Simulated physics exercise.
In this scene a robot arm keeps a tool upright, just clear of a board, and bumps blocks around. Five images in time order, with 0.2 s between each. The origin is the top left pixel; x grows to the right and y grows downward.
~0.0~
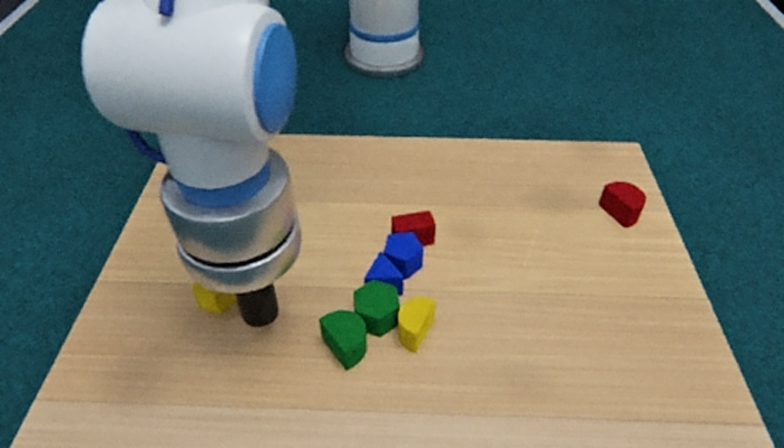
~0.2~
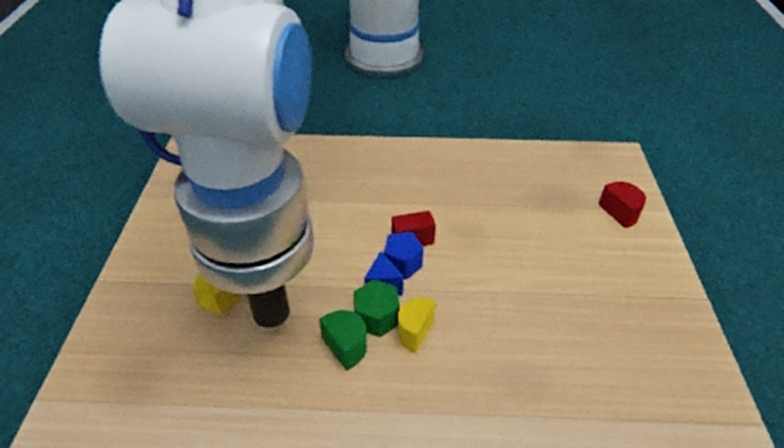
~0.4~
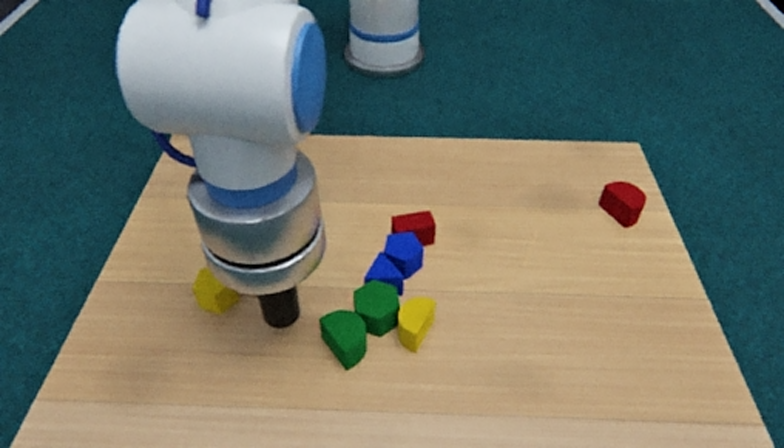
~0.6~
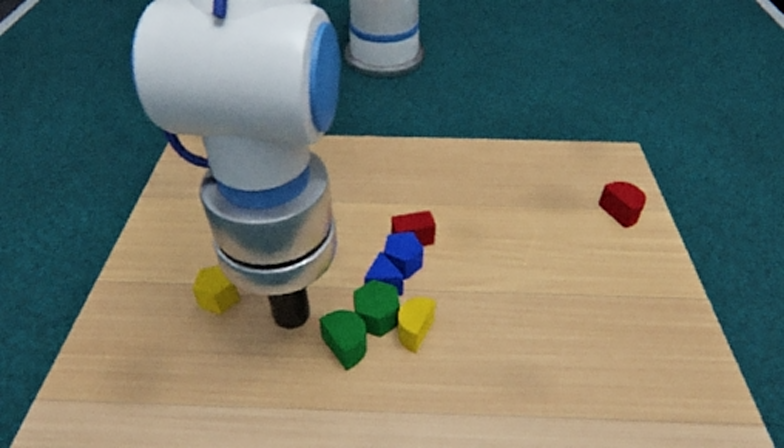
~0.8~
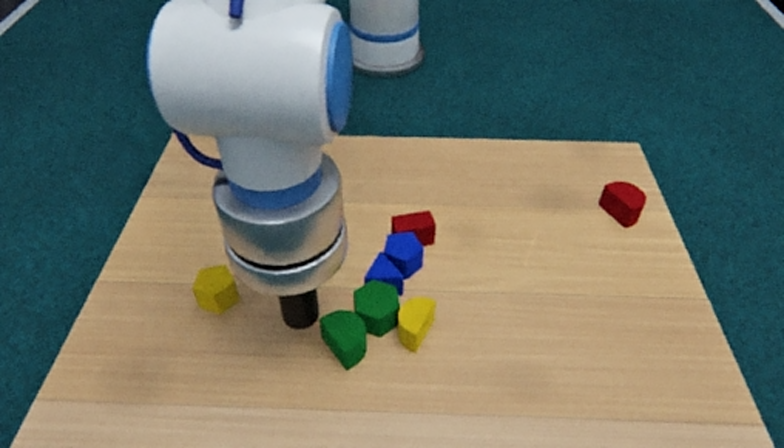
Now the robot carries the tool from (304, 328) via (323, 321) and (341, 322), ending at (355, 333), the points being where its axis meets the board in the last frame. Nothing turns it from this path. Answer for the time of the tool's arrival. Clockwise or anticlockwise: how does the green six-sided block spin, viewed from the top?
Prediction: Counterclockwise.
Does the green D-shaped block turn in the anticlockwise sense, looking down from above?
I'd say no.
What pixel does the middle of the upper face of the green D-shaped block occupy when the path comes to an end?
I predict (373, 348).
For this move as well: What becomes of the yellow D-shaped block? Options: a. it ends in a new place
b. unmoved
Answer: A.
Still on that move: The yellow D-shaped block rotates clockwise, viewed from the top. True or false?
That claim is true.
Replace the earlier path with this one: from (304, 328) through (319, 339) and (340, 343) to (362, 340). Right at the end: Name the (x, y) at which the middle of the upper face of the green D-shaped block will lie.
The middle of the upper face of the green D-shaped block will lie at about (403, 342) in the picture.
On the path given first. Halfway along, tool (331, 306); green D-shaped block (353, 330), turned 10° clockwise.
At the end, tool (354, 320); green D-shaped block (373, 348), turned 20° clockwise; green six-sided block (392, 301), turned 20° anticlockwise; blue three-sided block still; yellow D-shaped block (428, 314), turned 25° clockwise.
